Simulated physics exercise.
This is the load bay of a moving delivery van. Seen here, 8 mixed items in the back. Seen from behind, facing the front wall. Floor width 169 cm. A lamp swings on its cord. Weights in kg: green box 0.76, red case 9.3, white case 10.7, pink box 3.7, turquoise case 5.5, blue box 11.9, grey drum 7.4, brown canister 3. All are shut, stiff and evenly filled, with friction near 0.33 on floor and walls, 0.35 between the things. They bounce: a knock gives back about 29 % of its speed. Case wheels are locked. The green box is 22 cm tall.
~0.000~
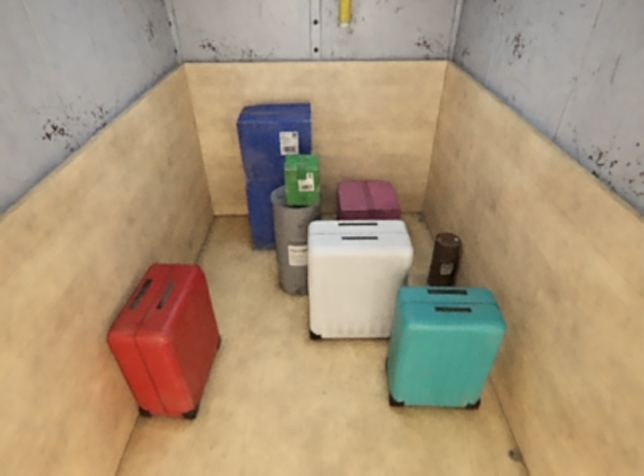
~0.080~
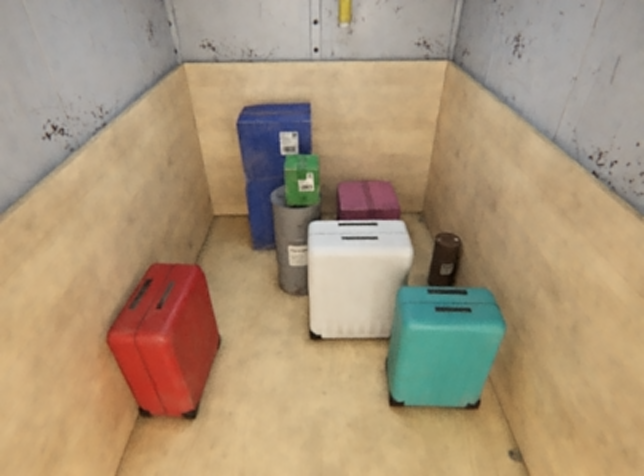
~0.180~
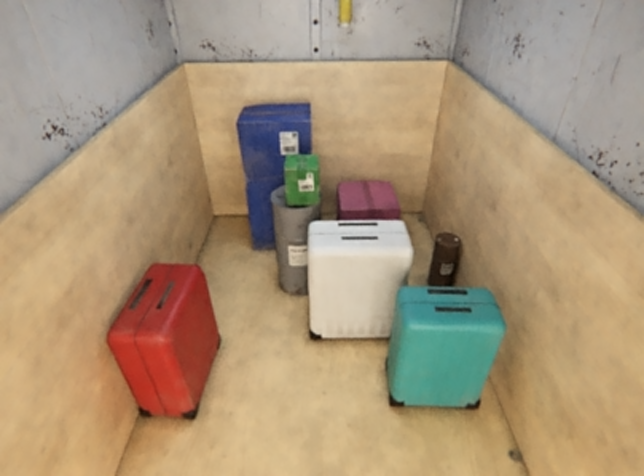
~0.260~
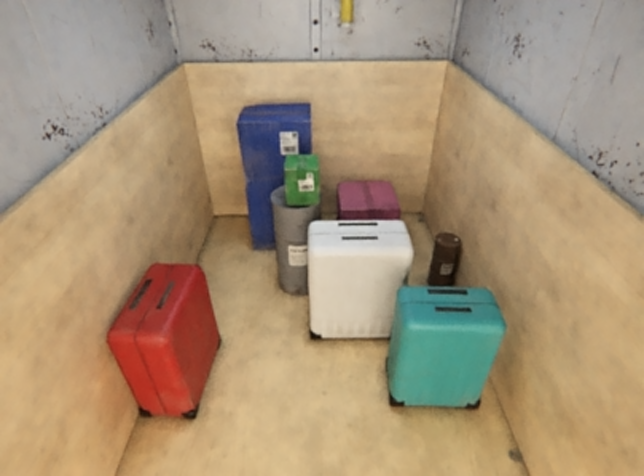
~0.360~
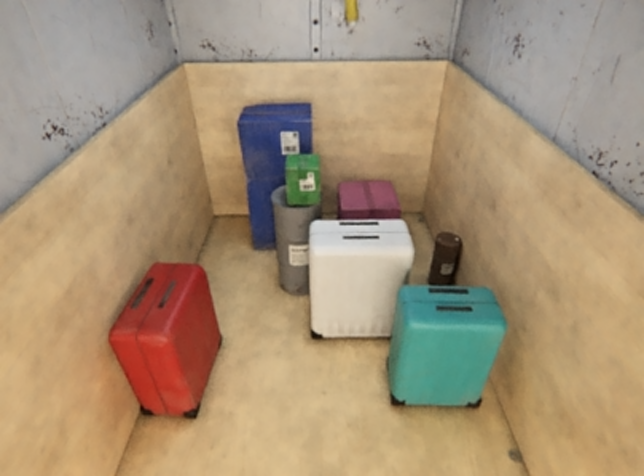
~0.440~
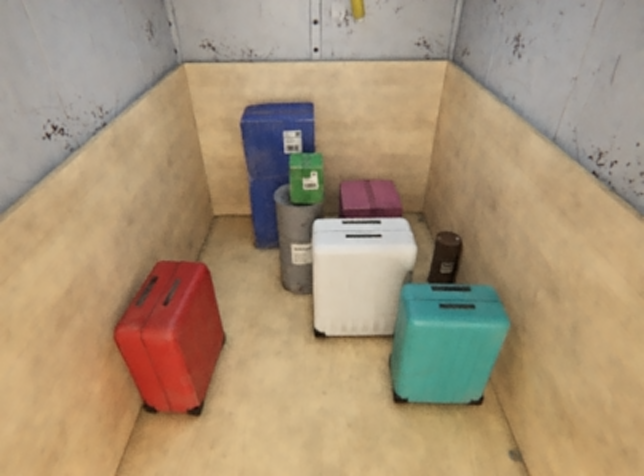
In the load bay of a delivery van, red, white and turquoise cases stand in front of stacked blue and green boxes, a grey drum, a pink box and a brown canister. At first everything stays still, then the cases and several items behind them shift very slightly to the right.
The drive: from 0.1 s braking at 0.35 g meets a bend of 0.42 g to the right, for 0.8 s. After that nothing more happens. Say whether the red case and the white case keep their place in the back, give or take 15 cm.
The red case gets shifted; the white case gets shifted.
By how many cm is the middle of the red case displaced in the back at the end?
About 42 cm.
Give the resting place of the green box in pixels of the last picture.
Near (406, 245).
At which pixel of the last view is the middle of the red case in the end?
Around (251, 298).
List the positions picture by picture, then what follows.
In the first picture, no push; red case (172, 339); white case (356, 281).
In the second picture, no push; turquoise case (439, 349); blue box (281, 181).
In the third picture, push 0.11 g forwards, 0.13 g right; grey drum (299, 242); brown canister (443, 262).
In the fourth picture, push 0.22 g forwards, 0.27 g right; green box (303, 180); pink box (366, 214).
In the fifth picture, push 0.35 g forwards, 0.42 g right; turquoise case (440, 348); blue box (281, 181).
In the sixth picture, push 0.35 g forwards, 0.42 g right; red case (178, 336) 3 cm from its spot; white case (360, 279) 3 cm from its spot.
By 0.74 s, push 0.22 g forwards, 0.27 g right; white case 22 cm from its spot near (384, 263); red case 22 cm from its spot near (216, 316); green box 25 cm from its spot.
By 0.94 s, no push; red case 37 cm from its spot near (244, 302); white case 36 cm from its spot near (398, 252); green box 44 cm from its spot.
When it is over (2.5 s), down from where it sat, green box; not toppled but over 15 cm from the start, red case, white case, pink box, turquoise case, blue box and grey drum; the last one within 15 cm of the start. In the last view, red case near (251, 298), white case near (398, 251).
